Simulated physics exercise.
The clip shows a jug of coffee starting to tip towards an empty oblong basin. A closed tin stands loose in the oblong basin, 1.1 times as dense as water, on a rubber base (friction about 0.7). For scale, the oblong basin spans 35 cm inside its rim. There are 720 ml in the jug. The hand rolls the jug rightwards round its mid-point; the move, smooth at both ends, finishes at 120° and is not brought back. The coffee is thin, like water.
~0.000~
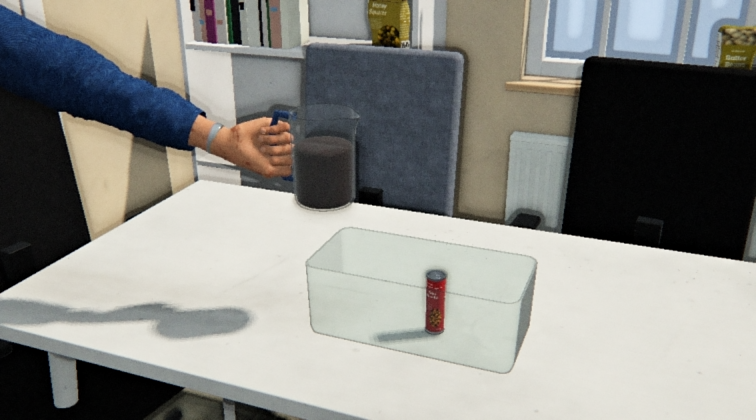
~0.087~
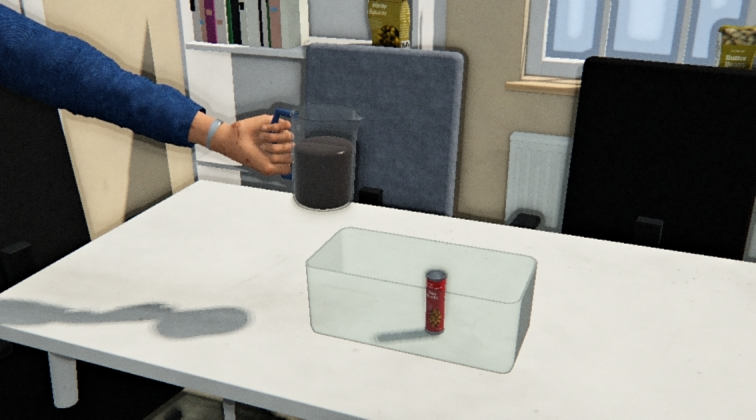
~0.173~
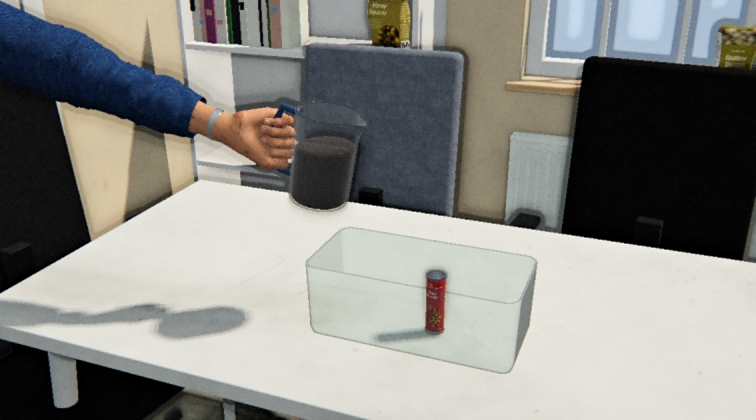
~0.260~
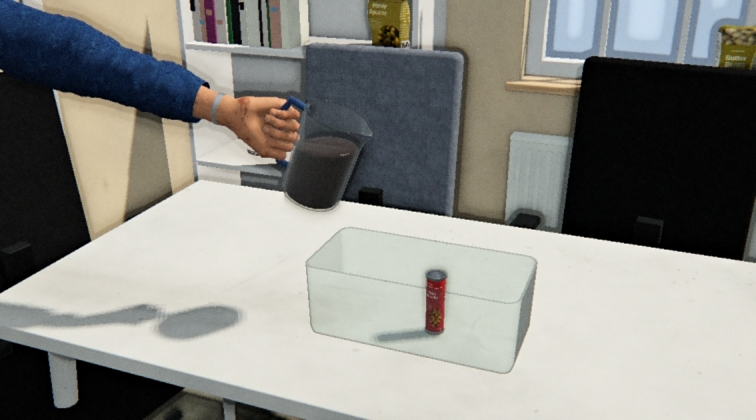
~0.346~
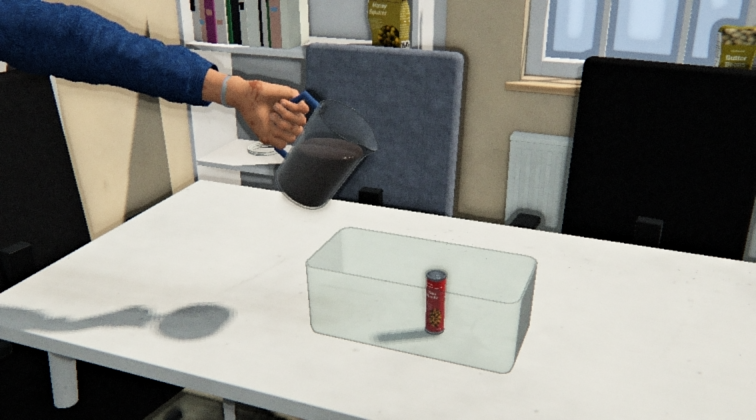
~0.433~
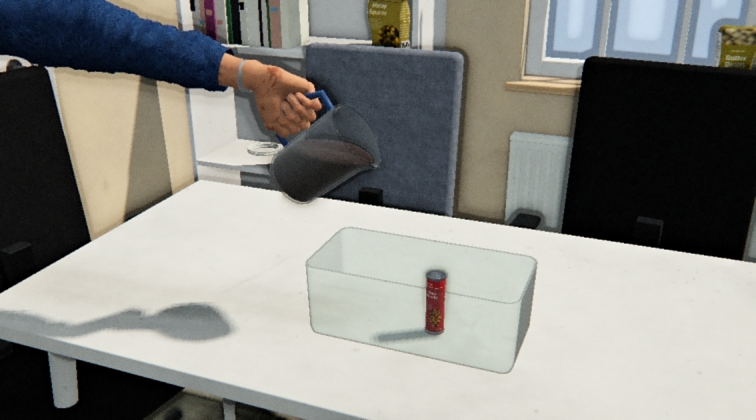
In an office, a hand tilting a jug of dark coffee rightwards beside a clear oblong basin with a red tin standing still inside.
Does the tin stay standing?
The tin stays up.
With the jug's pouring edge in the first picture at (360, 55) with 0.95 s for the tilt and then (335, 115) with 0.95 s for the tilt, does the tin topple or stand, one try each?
First it topples; then it keeps standing.
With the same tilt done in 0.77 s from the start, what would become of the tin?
Then it keeps standing.
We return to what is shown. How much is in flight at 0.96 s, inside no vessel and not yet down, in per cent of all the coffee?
About 12 per cent.
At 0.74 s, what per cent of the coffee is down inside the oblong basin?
About 14 per cent.
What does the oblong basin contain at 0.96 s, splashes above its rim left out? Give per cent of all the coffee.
Near 80 in a hundred.
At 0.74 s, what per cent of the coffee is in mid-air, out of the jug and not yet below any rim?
Near 26 in a hundred.
By 0.74 s the tilt is 106° and 60 per cent is still to pour; the tin stands where it began.
By 0.96 s the tilt is 120° and 9 per cent is still to pour; the tin stands where it began.
By 1.20 s the tilt is 120° and 0 per cent is still to pour; the tin stands where it began.
By 1.45 s the tilt is 120° and 0 per cent is still to pour; the tin stands where it began.
At rest the tin stands where it began.
